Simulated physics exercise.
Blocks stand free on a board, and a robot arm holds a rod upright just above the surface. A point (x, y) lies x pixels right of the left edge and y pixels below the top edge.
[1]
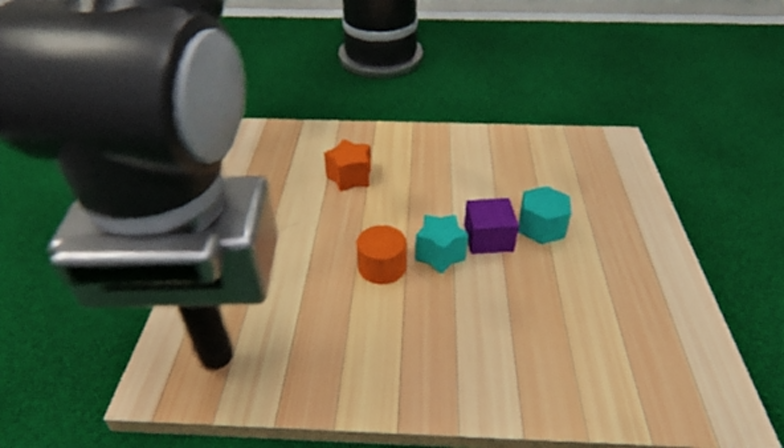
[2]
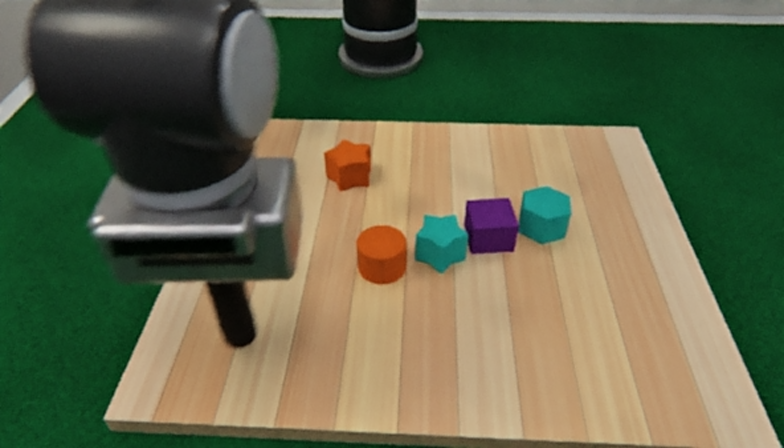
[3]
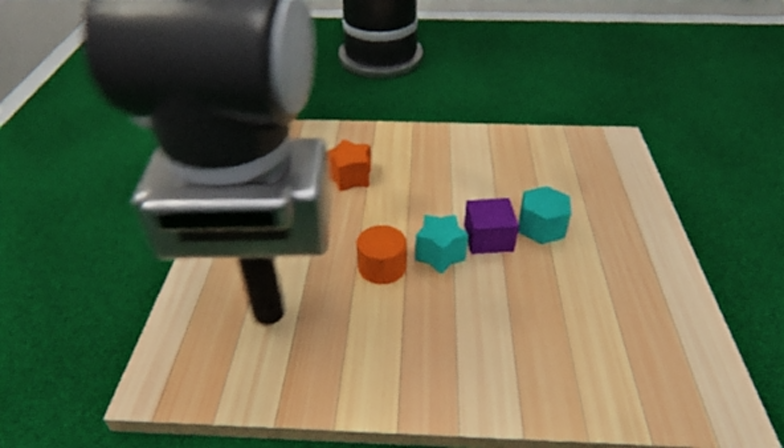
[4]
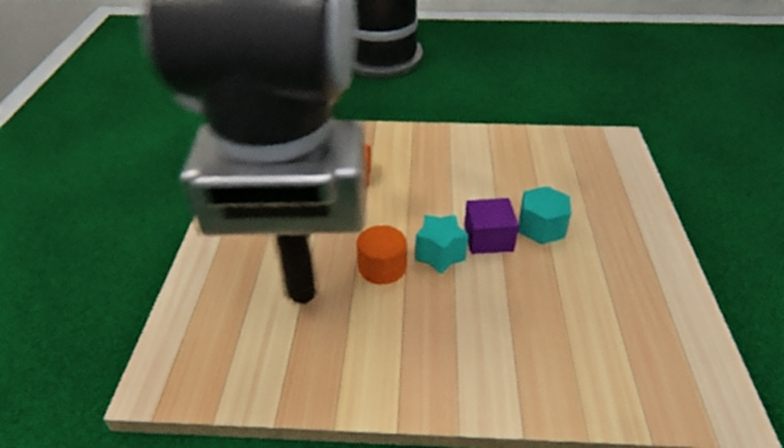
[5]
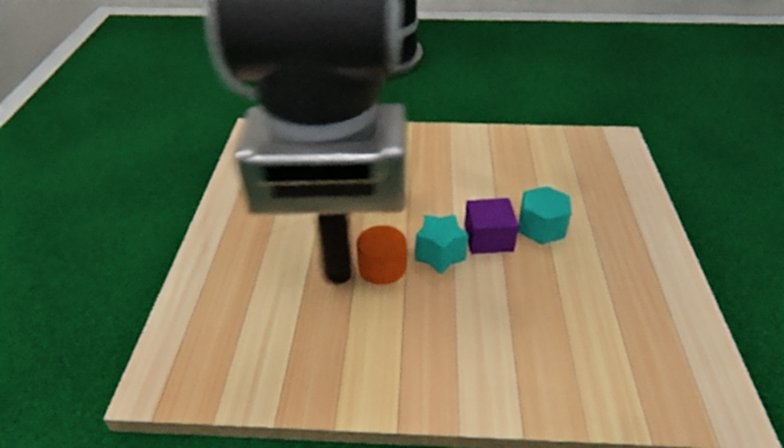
A black and silver robot arm holding a dark rod upright glides steadily from the lower left of a striped wooden board up and rightward, ending close beside an orange cylinder. The still camera looks down at the board on a green surface. An orange star, gradually hidden behind the arm, sits farther back, while a turquoise star, purple block and turquoise hexagon rest unmoved to the right.
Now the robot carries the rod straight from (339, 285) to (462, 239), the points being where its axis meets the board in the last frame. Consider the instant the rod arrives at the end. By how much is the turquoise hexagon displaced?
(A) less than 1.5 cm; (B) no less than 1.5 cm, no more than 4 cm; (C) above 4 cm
Letter B.
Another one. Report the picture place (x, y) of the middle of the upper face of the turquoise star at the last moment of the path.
I expect it at (475, 194).
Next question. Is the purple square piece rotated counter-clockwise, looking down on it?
No, that is not what happens.
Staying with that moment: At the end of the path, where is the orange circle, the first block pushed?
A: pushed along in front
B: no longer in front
B - no longer in front.
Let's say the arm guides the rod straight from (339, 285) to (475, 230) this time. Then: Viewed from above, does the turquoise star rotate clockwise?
Yes, that is what happens.
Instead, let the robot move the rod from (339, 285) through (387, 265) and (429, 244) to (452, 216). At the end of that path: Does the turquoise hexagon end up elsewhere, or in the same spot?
The turquoise hexagon moves.
What follows on the original path. One third of the way, rod at (383, 258); orange circle at (414, 226); turquoise star at (464, 219), turned 15° clockwise; purple square piece at (506, 209); turquoise hexagon at (551, 201).
Two thirds of the way, rod at (425, 243); orange circle at (428, 202); turquoise star at (471, 201), turned 55° clockwise; purple square piece at (520, 206), turned 15° clockwise; turquoise hexagon at (566, 200).
At the end, rod at (463, 228); orange circle at (427, 196); turquoise star at (475, 194), turned 60° clockwise; purple square piece at (523, 203), turned 20° clockwise; turquoise hexagon at (571, 200).
